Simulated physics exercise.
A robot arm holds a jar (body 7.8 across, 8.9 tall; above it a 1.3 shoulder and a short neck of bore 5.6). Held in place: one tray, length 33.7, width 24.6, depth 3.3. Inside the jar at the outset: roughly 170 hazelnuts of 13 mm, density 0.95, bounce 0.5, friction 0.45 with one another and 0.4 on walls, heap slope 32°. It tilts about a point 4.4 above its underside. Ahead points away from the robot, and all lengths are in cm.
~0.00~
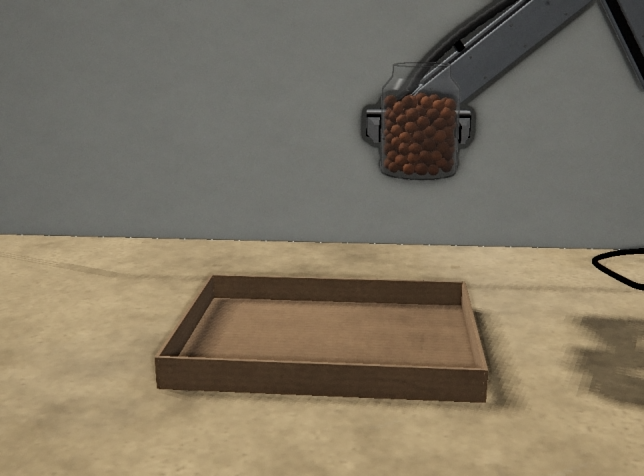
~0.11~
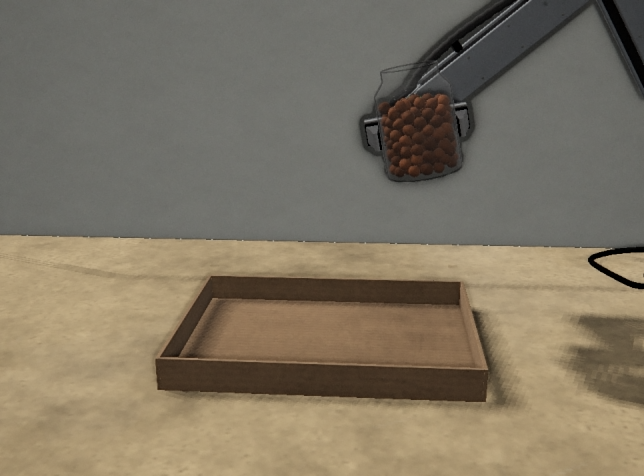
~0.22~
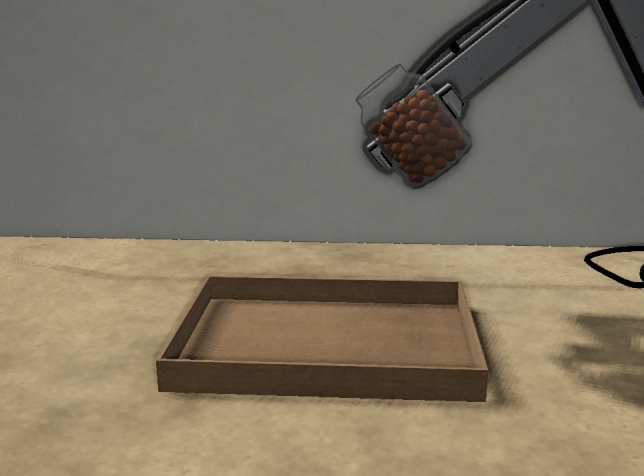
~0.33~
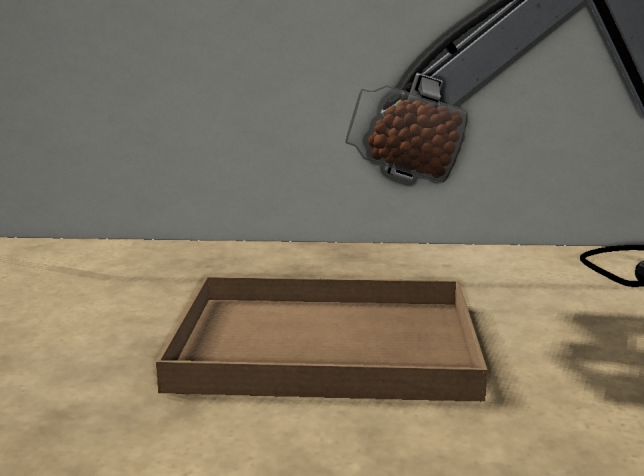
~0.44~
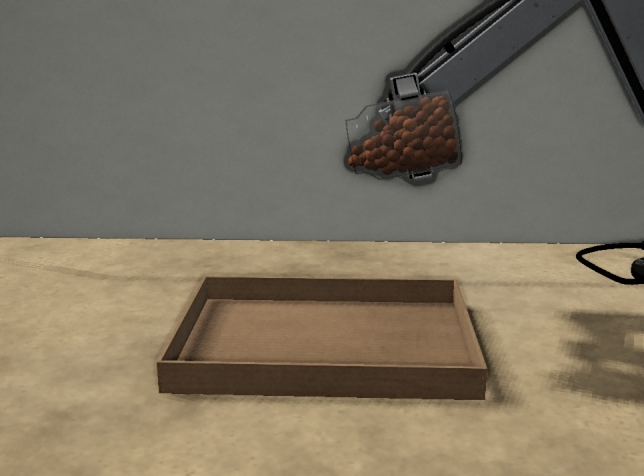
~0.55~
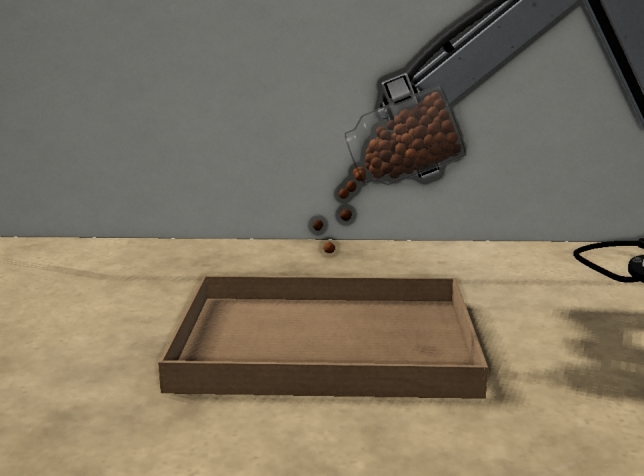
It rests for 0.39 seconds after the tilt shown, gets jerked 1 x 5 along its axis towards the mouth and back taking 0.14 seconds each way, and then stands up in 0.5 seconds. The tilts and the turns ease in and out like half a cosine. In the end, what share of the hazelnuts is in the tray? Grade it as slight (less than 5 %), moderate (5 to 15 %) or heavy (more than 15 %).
Heavy, more than 15 %.
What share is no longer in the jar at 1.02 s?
Share out of jar: Approx. 15 %.
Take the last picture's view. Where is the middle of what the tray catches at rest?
Near (275, 332).
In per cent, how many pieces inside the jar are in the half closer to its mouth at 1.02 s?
Roughly 45 per cent.
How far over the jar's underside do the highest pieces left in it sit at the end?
I'd say close to 6.5 cm from the underside.
After 1.02 s, tipped 112°, highest piece 28 above the table; 144 in the jar, 20 in the tray, 4 in flight or on a rim.
After 1.49 s, tipped 50°, highest piece 29 above the table; 110 in the jar, 52 in the tray, 6 in flight or on a rim.
After 1.92 s, upright, highest piece 27 above the table; 110 in the jar, 58 in the tray.
After 2.62 s, upright, highest piece 27 above the table; 110 in the jar, 58 in the tray.
In the end, 110 in the jar, 58 in the tray. That is 35 % in the tray.
